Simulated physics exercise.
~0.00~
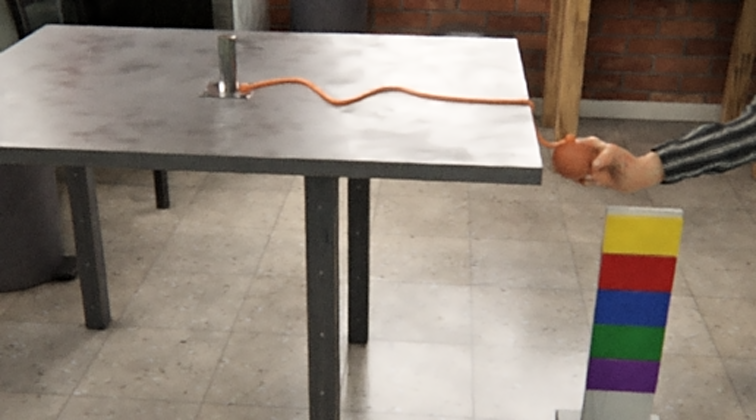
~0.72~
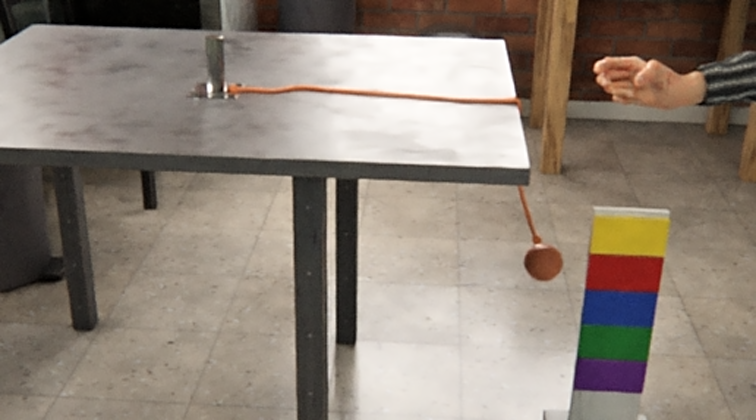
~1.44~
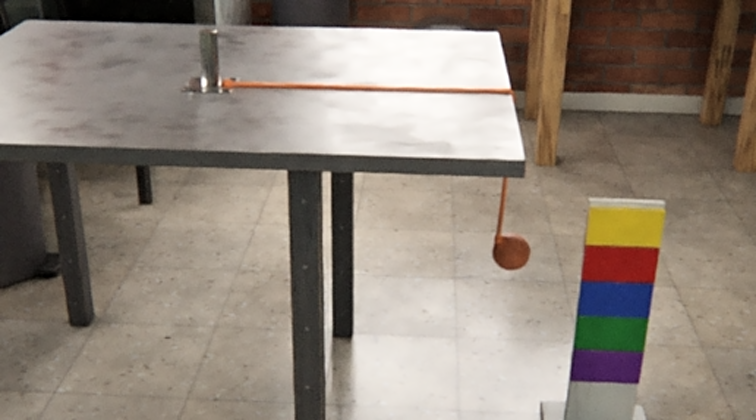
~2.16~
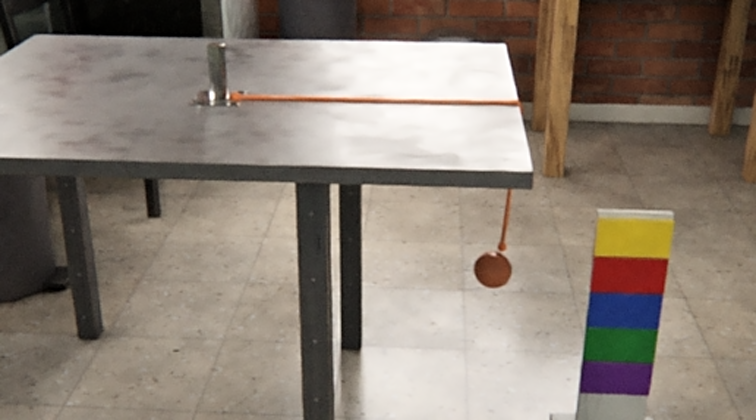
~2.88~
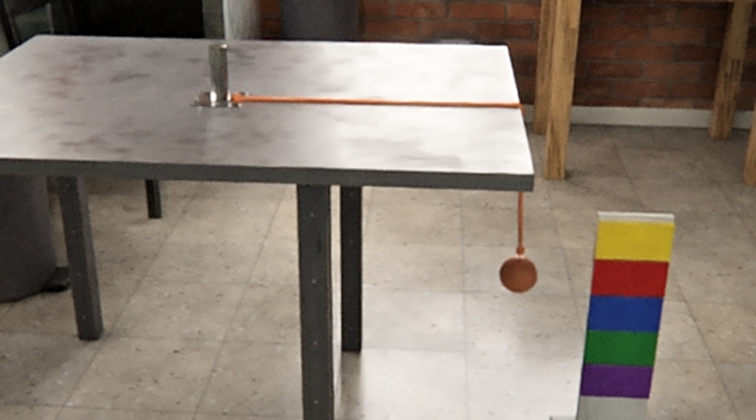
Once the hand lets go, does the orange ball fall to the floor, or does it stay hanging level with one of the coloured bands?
It stays hanging from its cord over the table edge. Its centre ends up level with the red band.
